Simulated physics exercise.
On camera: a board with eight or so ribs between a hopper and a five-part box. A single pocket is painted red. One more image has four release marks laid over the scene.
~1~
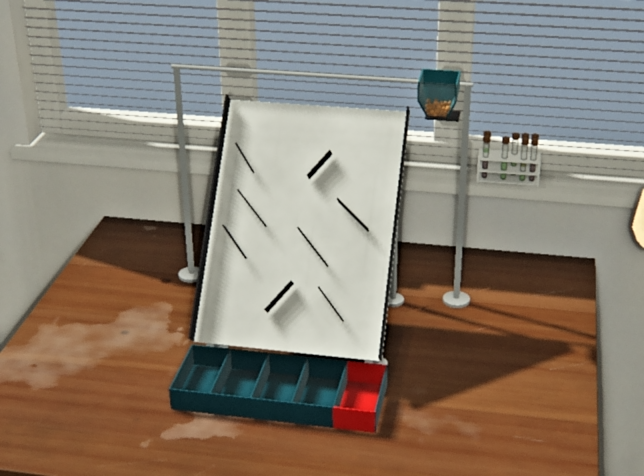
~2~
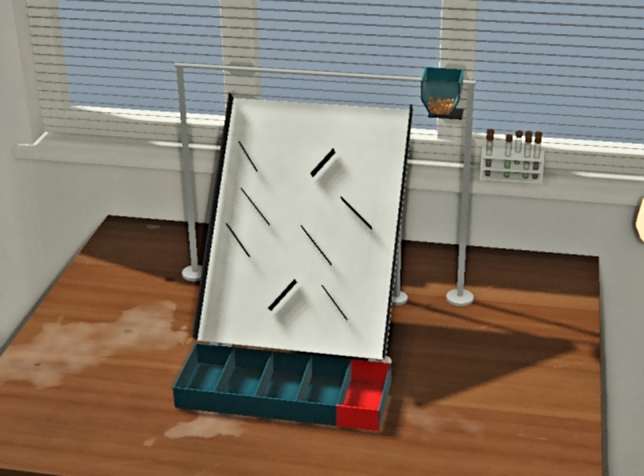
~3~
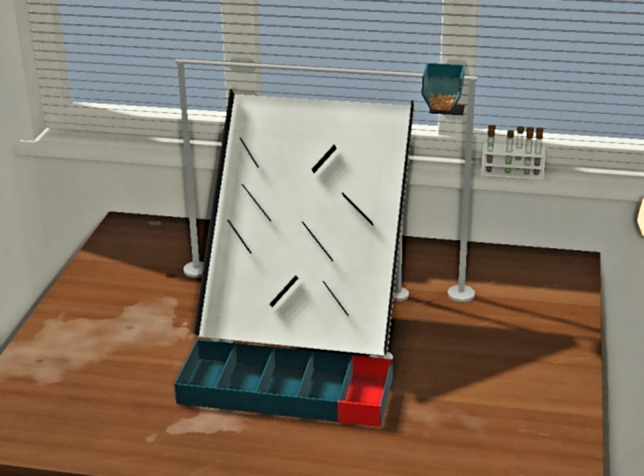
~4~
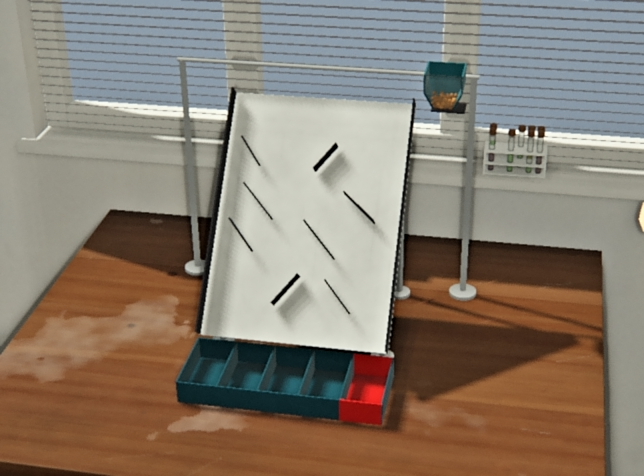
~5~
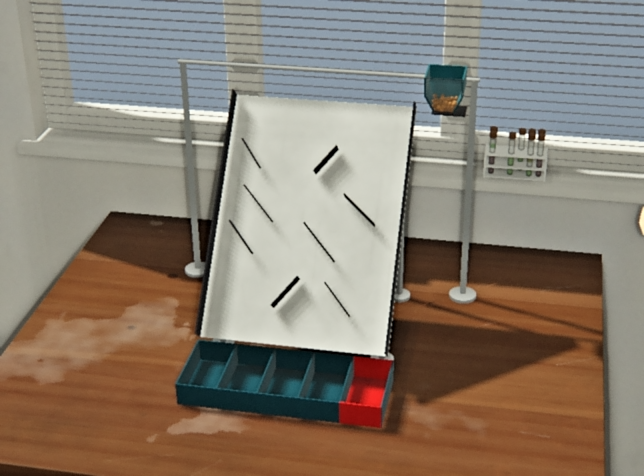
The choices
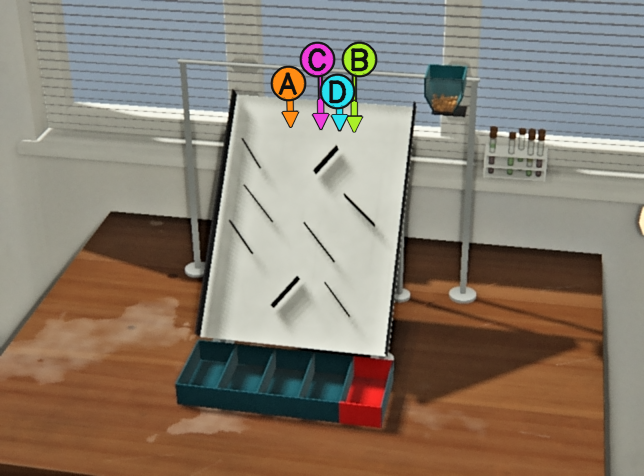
A tilted white board with dark ribs stands above a five-part box, and nothing moves.
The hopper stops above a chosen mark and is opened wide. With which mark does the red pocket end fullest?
B.
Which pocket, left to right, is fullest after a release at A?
It is the second one.
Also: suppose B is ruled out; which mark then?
That is mark D.
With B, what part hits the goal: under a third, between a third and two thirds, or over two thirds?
Mark B gives over two thirds.
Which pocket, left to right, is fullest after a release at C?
It is the second one.
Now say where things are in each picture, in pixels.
In the first picture, hopper (438, 107), roasted chickpeas, door shut.
In the second picture, ribs (239, 141) to (255, 168), (310, 174) to (334, 148), (241, 188) to (267, 222).
In the third picture, ribs (342, 192) to (372, 222), (227, 220) to (249, 251), (302, 221) to (331, 259).
In the fourth picture, ribs (271, 303) to (298, 273), (324, 279) to (348, 312).
In the fifth picture, red pocket (360, 413), number 5 of 5 from the left.
On the marked copy, mark A meets the board at (290, 121); mark B meets the board at (354, 125); mark C meets the board at (320, 123); mark D meets the board at (339, 124).
Choosing A, just a few in the red pocket, almost all in other pockets.
Choosing B, the larger part in the red pocket, about a tenth in other pockets.
Choosing C, not one piece in the red pocket, almost all in other pockets.
Choosing D, roughly a third in the red pocket, roughly two thirds in other pockets.
